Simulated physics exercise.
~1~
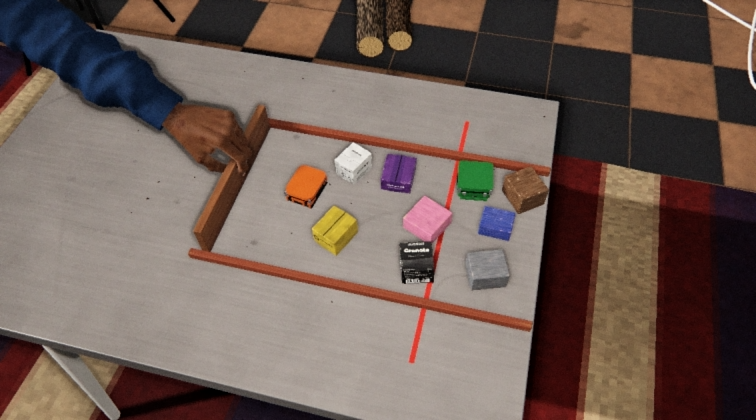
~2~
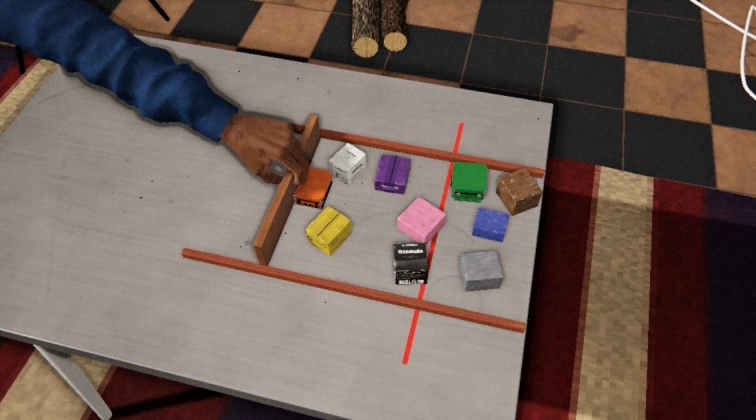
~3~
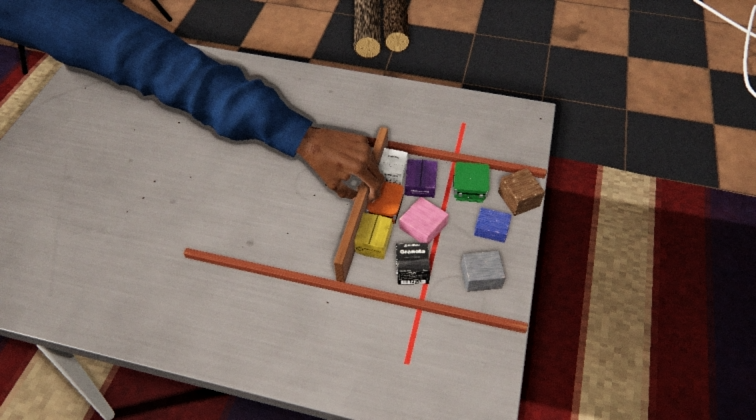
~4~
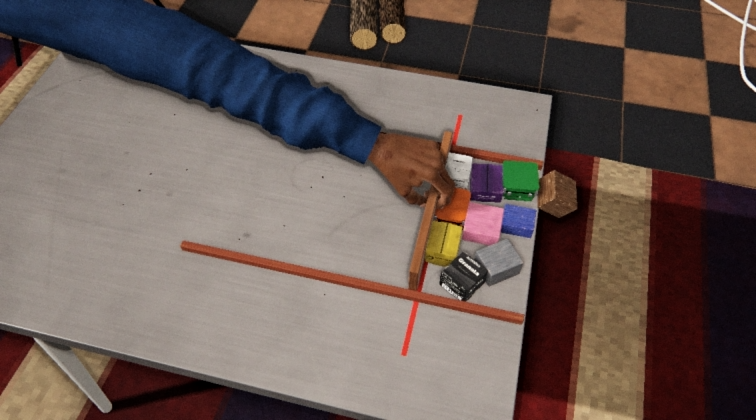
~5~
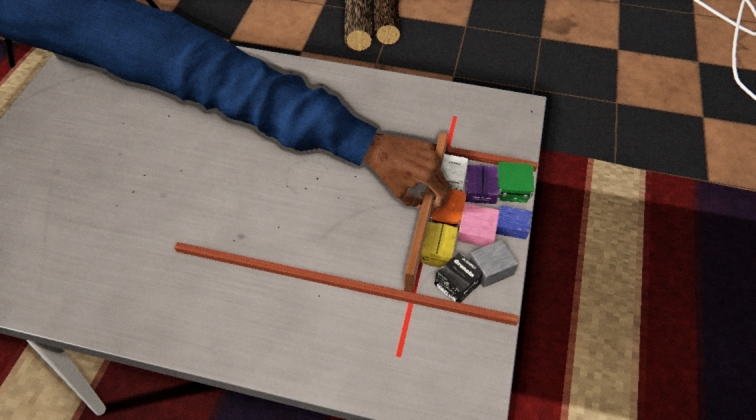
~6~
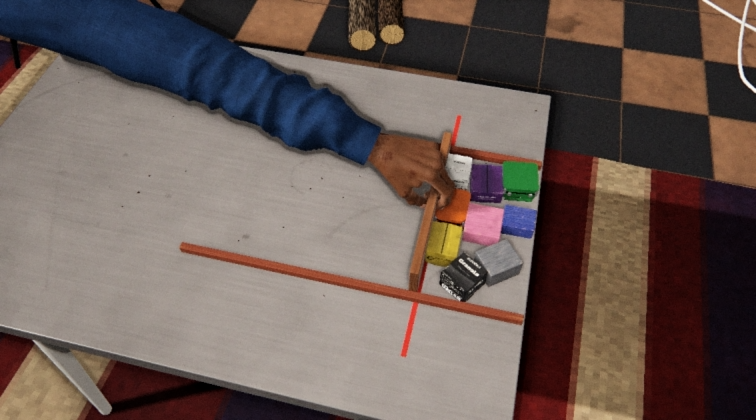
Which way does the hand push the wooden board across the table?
The hand pushes the board to the right, toward the red tape line.
